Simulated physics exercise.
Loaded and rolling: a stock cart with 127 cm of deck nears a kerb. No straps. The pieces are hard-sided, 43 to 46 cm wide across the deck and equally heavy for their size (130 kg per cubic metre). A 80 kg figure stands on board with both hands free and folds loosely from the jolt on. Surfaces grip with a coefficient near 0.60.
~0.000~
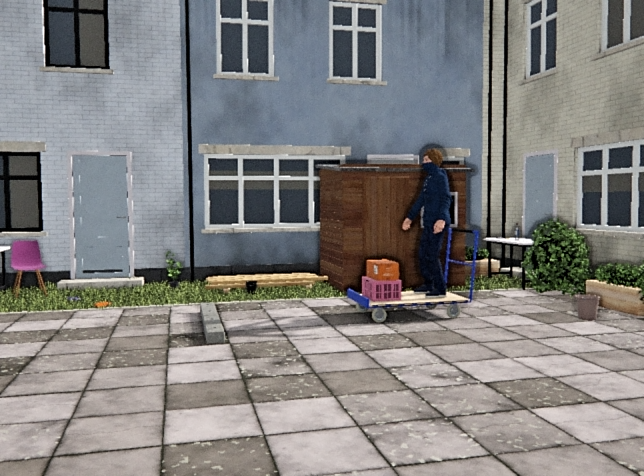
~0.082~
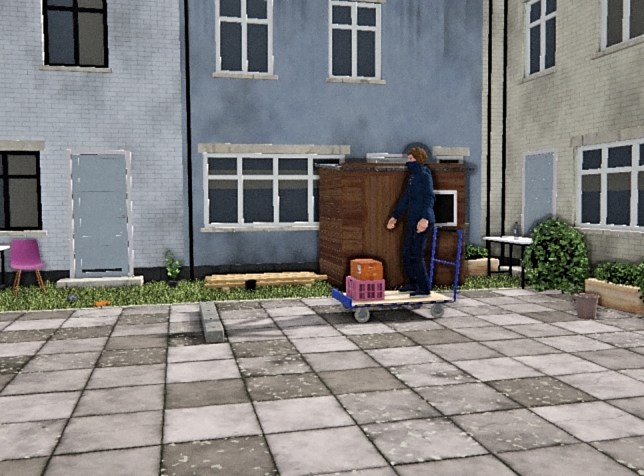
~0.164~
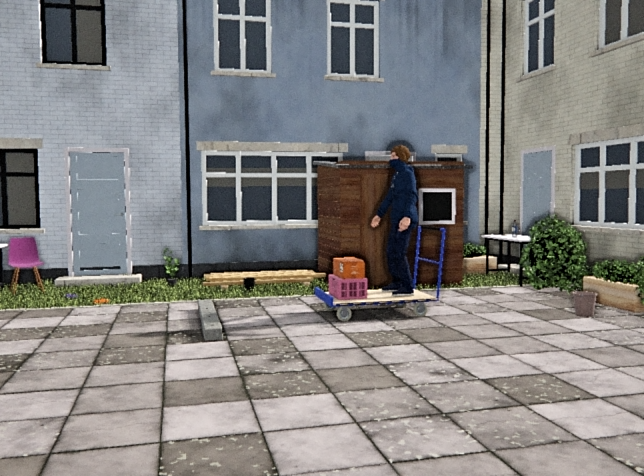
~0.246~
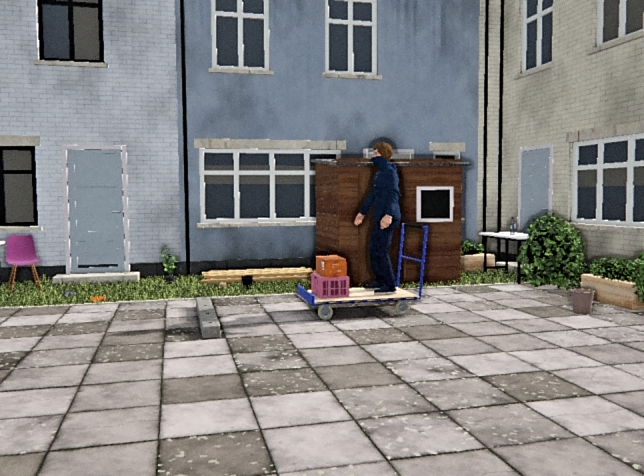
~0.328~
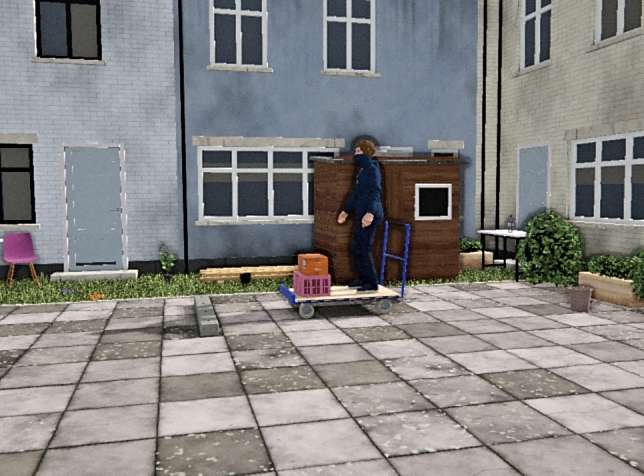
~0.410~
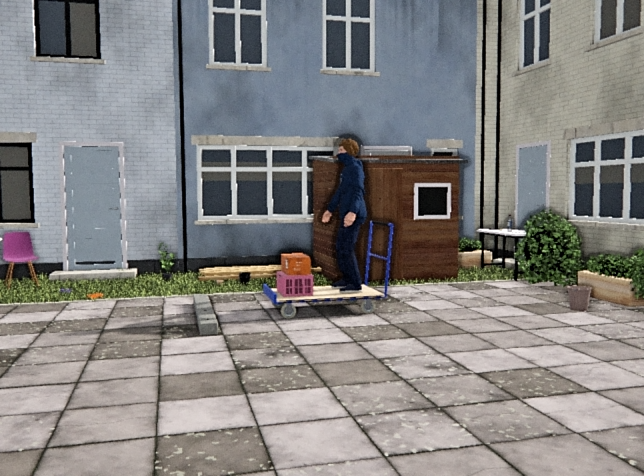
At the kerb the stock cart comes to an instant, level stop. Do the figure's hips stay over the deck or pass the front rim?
In the end the figure's hips end beyond the front rim.
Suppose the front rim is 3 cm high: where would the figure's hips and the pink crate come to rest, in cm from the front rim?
In that case hips 40 past, pink 20 behind.
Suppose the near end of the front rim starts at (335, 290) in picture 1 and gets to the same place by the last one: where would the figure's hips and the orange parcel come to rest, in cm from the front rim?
Then hips 0 past, orange 30 past.
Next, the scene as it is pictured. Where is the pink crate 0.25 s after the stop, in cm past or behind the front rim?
Some 20 cm behind it.
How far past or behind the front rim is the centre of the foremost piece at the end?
Some 100 cm past it.
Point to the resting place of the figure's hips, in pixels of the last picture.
Near (142, 312).
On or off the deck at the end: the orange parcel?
In the end: Orange off.
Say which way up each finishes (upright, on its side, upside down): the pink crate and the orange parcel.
Pink upright, orange upside down.
After 0.72 s the deck stops.
After 0.97 s the figure's hips are 44 cm behind the rim, near (242, 235) in the last picture's view.
After 1.27 s the figure's hips are 4 cm behind the rim, near (206, 243) in the last picture's view.
After 1.72 s the figure's hips are 64 cm past the rim, near (145, 305) in the last picture's view.
At rest, 3.3 s, past the rim, orange parcel and the figure's hips; behind it, pink crate.
